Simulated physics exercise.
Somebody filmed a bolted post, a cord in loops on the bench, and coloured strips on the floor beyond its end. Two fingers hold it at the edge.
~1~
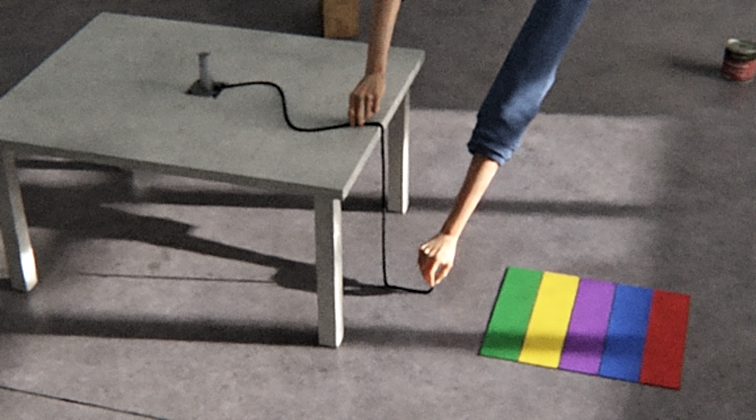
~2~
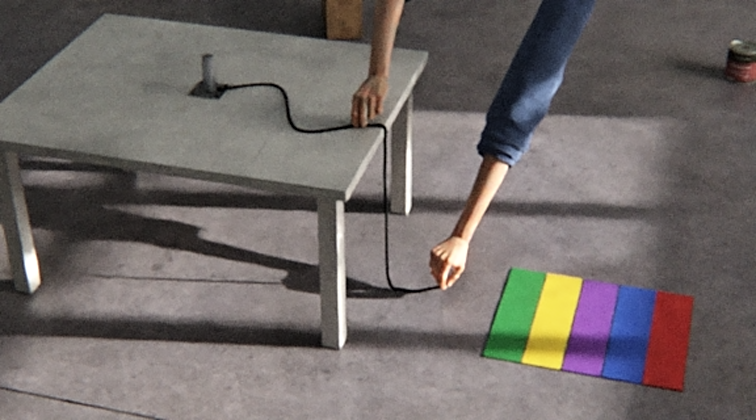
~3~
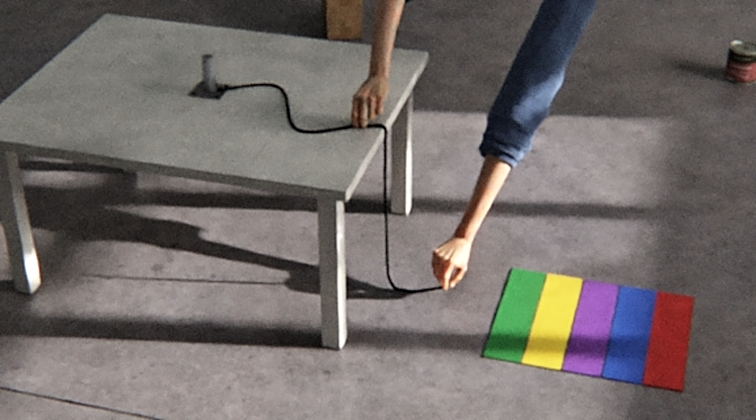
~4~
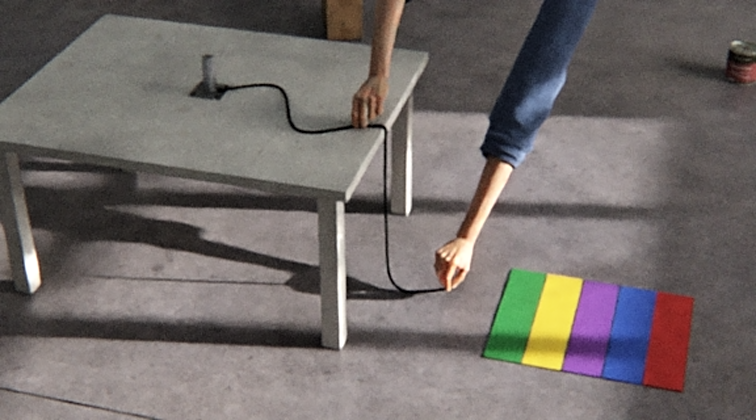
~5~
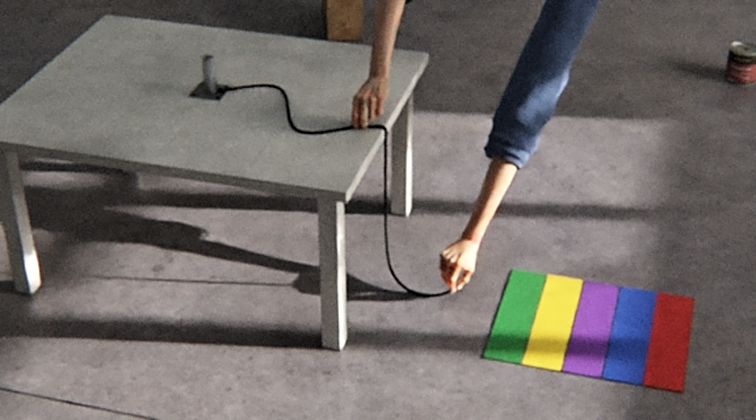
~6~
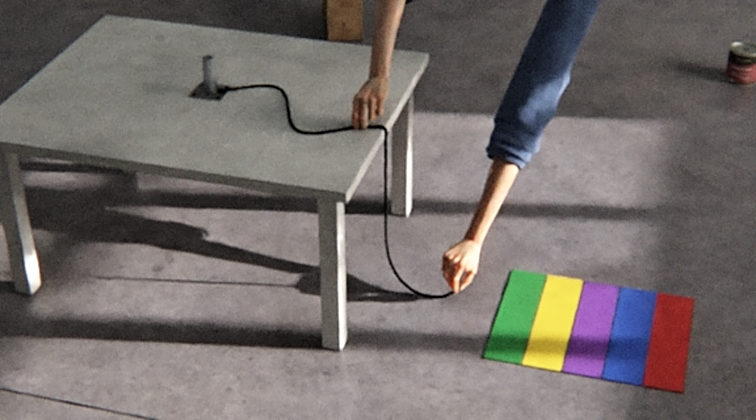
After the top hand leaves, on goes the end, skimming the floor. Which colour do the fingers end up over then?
They end up over the blue strip.
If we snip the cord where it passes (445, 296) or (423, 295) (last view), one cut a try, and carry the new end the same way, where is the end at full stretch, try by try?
First try near (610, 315), second near (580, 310).
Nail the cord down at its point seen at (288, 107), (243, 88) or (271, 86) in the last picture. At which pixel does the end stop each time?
Try 1: (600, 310); try 2: (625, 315); try 3: (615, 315).
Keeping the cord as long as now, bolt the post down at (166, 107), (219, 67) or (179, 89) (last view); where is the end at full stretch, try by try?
Try by try, around (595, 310), (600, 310) and (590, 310).
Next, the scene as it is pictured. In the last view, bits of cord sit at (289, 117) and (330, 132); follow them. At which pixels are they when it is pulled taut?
End: (334, 116) and then (391, 133).
Soon after, end near (564, 306); over yellow.
Then, end near (609, 314); over purple.
At full stretch, end near (634, 318); over blue. It gets as far as the blue strip.
